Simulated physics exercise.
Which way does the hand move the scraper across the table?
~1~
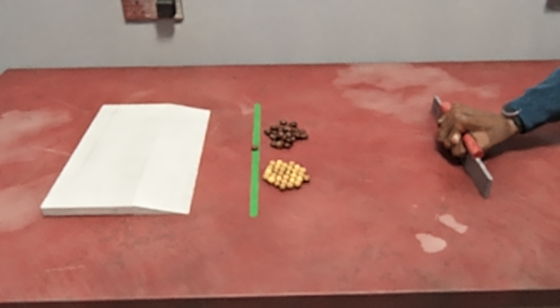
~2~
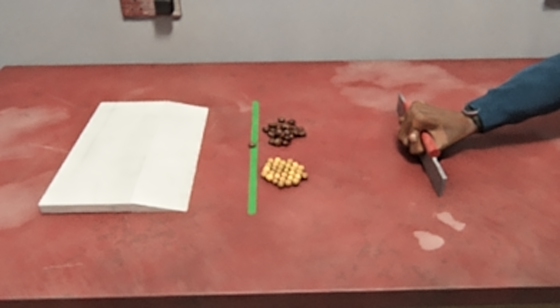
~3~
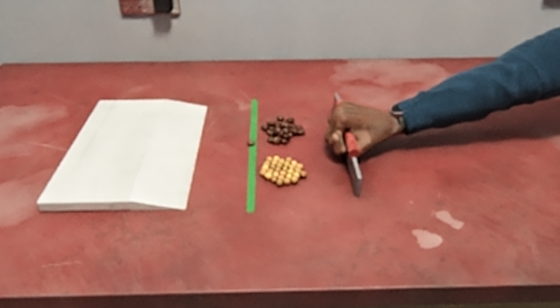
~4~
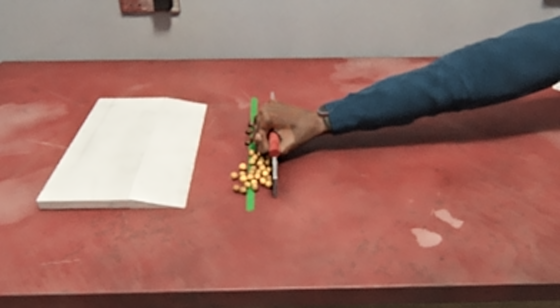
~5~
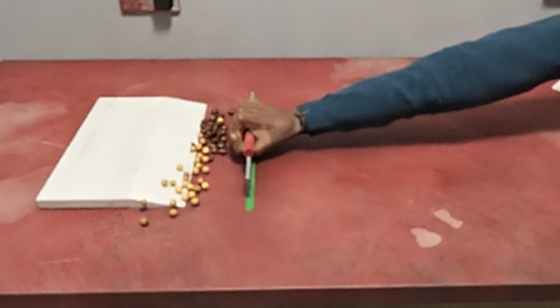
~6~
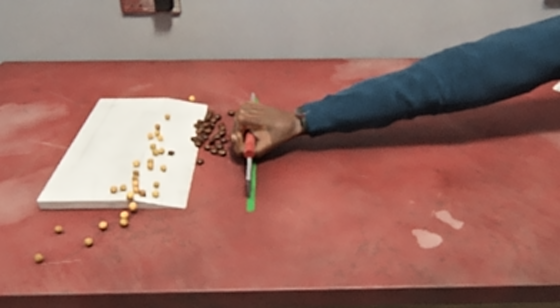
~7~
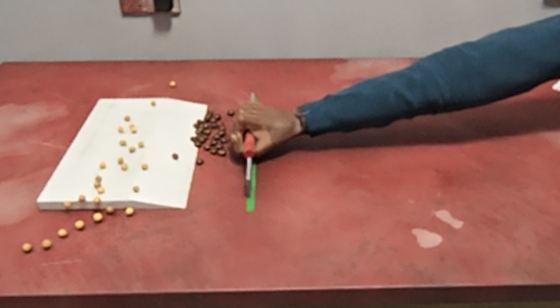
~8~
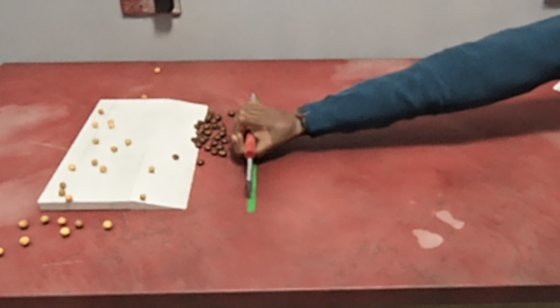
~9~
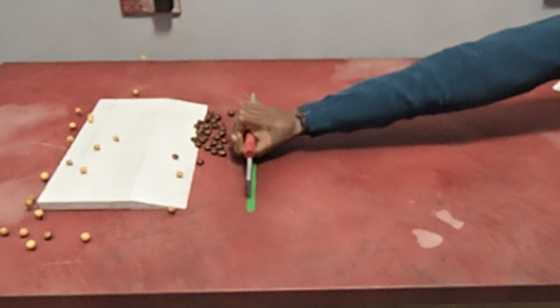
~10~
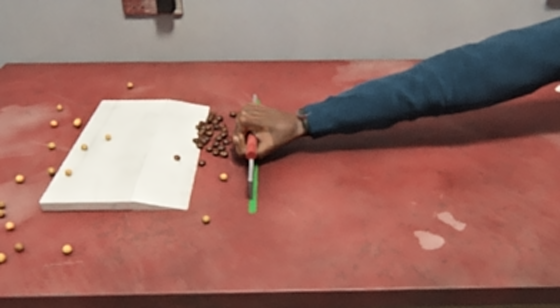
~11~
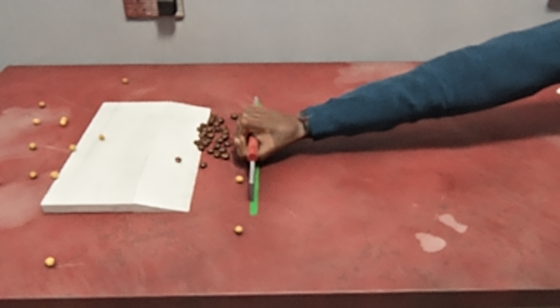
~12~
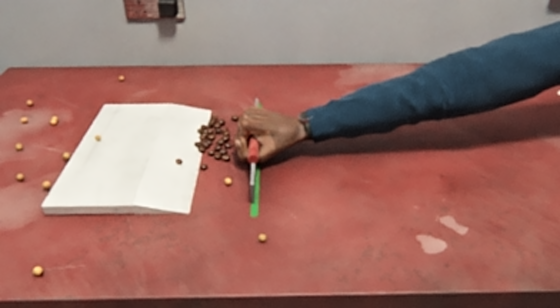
The hand moves the scraper to the left, toward the green tape and the white wedge.
